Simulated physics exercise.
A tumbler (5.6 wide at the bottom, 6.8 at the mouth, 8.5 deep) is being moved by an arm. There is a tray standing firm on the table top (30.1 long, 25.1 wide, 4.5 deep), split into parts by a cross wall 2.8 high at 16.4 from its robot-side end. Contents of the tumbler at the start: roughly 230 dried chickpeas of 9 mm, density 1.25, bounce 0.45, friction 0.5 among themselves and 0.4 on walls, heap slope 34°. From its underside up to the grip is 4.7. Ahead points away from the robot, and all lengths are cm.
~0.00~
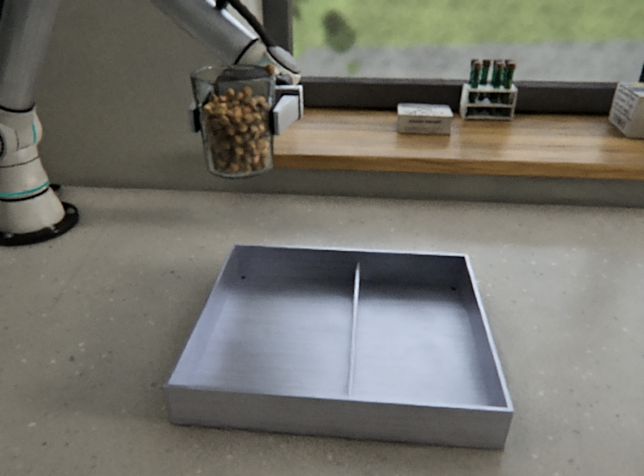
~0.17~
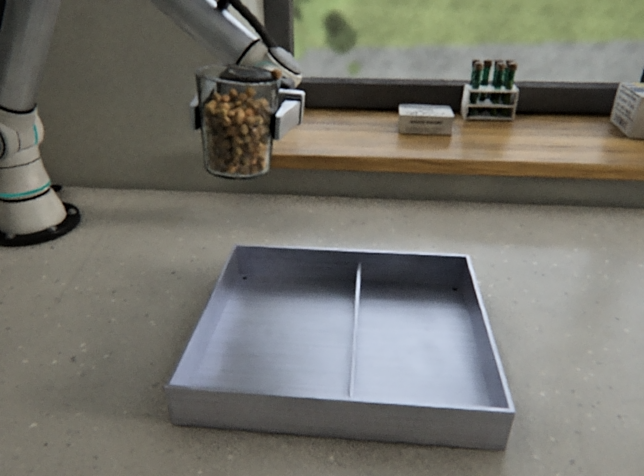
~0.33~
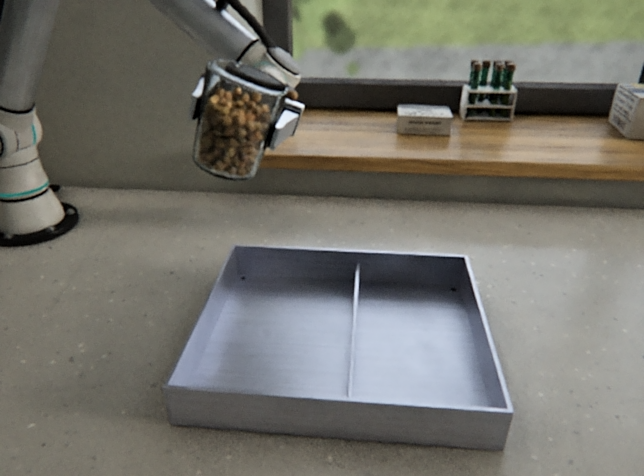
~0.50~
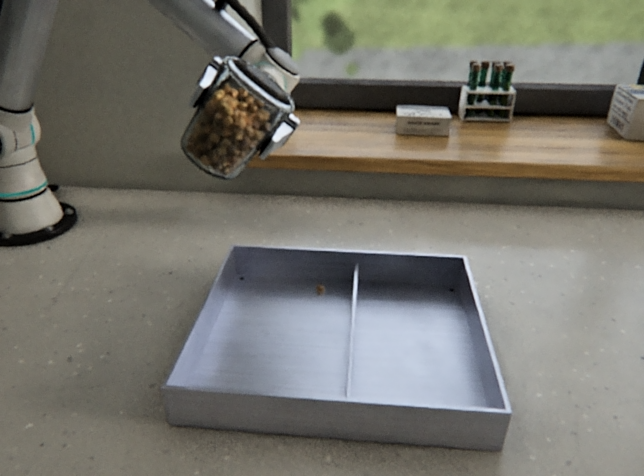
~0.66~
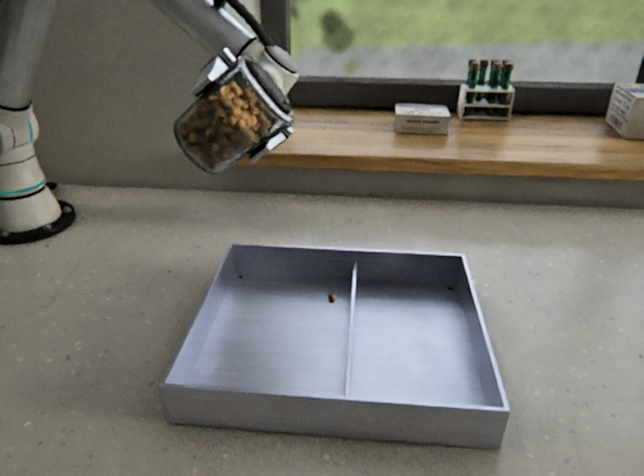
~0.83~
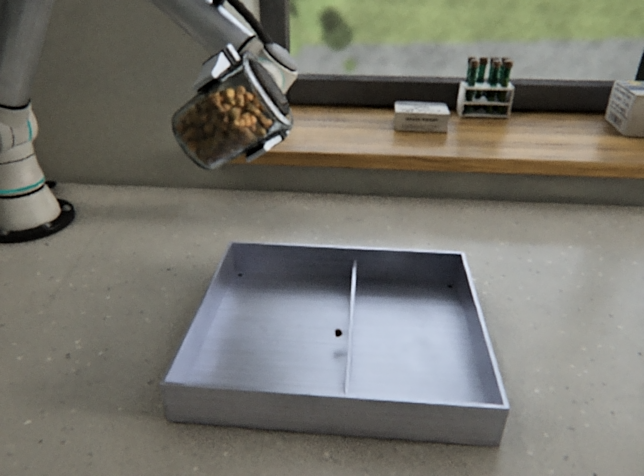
A robot arm tilting a clear tumbler of dried chickpeas near a divided grey tray, one chickpea moving across its left compartment.
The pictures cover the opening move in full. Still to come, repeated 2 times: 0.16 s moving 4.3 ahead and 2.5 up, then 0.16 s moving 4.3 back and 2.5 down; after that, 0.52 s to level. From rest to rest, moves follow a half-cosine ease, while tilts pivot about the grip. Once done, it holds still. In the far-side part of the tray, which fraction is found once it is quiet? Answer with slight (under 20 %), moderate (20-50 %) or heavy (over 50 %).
Slight.
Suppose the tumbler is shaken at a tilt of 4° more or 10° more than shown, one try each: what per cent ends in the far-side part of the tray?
It would be around 5 and 15 per cent.
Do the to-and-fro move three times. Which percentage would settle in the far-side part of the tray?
Result: Approximately 5 per cent.
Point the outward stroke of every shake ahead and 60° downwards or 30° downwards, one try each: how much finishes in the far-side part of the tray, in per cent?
Result: Approx. 0 % and 0 %, one try each.
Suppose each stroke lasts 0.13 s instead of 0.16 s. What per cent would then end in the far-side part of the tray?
About 15 per cent, then.
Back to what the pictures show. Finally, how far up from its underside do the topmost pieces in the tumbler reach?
I'd say near 7.0 cm from the bottom.
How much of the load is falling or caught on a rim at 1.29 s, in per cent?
It amounts to roughly 0 in a hundred.
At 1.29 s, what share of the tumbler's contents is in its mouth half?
Something near 40 per cent is there.
By 1.29 s, tilted 57° forward, highest piece 29 above the table; 208 in the tumbler, 13 in the robot-side part, 6 in the far-side part, 1 in flight or on a rim.
By 1.76 s, tilted 24° forward, highest piece 28 above the table; 184 in the tumbler, 31 in the robot-side part, 13 in the far-side part.
By 2.19 s, level, highest piece 28 above the table; 184 in the tumbler, 31 in the robot-side part, 13 in the far-side part.
By 3.24 s, level, highest piece 28 above the table; 184 in the tumbler, 31 in the robot-side part, 13 in the far-side part.
Final count, 184 in the tumbler, 31 in the robot-side part, 13 in the far-side part. That is 6 % in the far-side part of the tray.
